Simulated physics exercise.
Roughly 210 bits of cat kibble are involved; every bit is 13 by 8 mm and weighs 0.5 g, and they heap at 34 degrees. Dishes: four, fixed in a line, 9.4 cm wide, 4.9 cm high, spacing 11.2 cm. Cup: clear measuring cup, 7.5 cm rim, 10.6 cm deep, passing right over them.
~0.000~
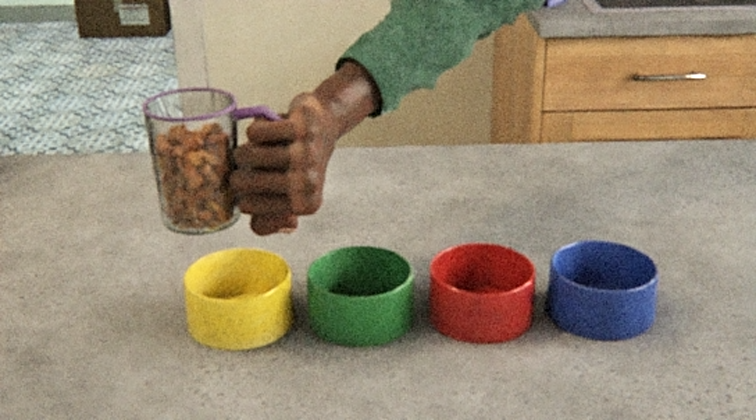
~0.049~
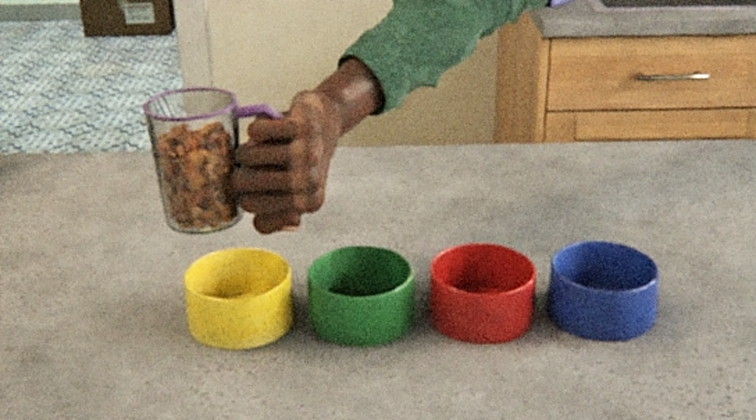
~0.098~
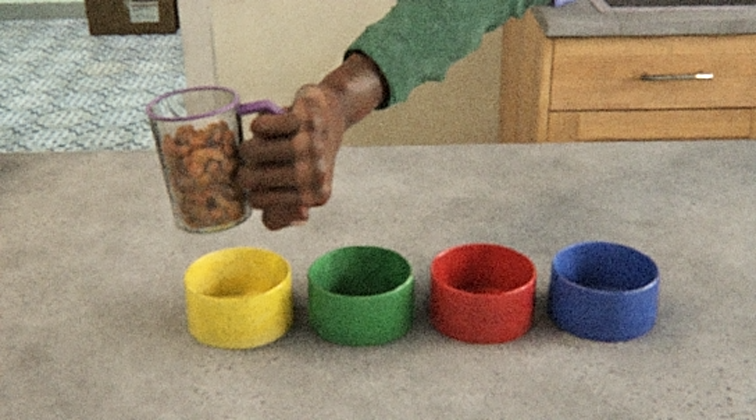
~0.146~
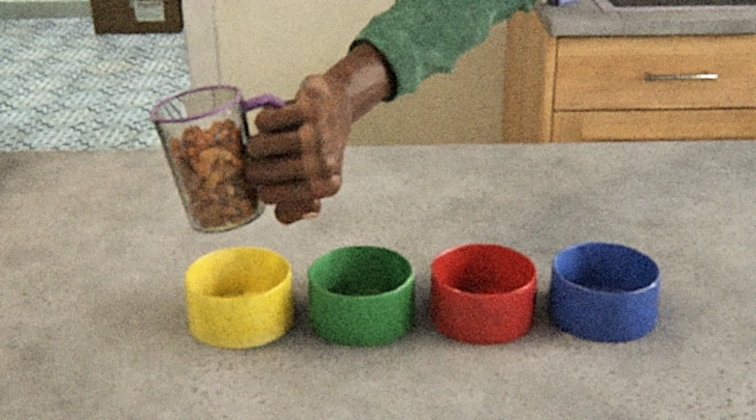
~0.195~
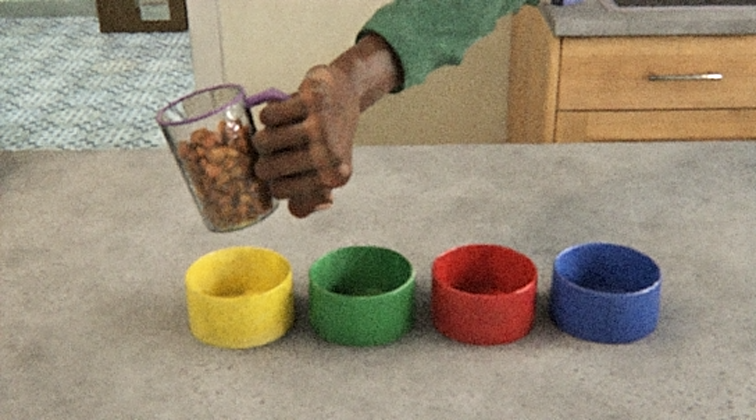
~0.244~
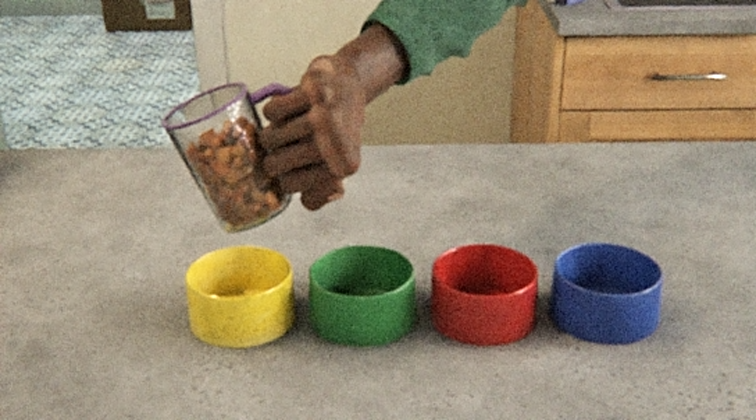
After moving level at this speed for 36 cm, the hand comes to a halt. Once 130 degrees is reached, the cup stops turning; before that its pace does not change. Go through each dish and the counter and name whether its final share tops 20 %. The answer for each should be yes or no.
Red dish - no, blue dish - no, green dish - yes, yellow dish - no, counter - no.
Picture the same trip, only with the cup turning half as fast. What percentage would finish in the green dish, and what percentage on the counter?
In that case the green dish gets 0 while the counter gets 40.
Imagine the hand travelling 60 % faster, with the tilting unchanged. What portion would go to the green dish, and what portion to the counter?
Shares - green 0, counter 10.
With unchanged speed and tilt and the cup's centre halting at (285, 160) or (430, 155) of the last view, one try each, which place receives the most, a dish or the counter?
I'd bet on yellow for the first try and green for the second.
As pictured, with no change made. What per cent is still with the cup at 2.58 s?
Estimate: Around 0 % of the load.
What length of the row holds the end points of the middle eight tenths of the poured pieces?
It spans about 6 centimetres along the dishes.
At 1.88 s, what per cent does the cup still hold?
About 0 percent of the load.
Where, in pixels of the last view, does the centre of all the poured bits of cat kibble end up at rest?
I'd put it at about (366, 292).
After 1.23 s, tilt 128 degrees; cup holds 60 %, green 30 %.
After 1.88 s, tilt 130 degrees; cup holds 0 %, green 95 %.
After 2.58 s, tilt 130 degrees; cup holds 0 %, green 95 %.
By 2.9 s all is still; red 0 %, blue 0 %, green 95 %, yellow 0 %, counter 5 %.
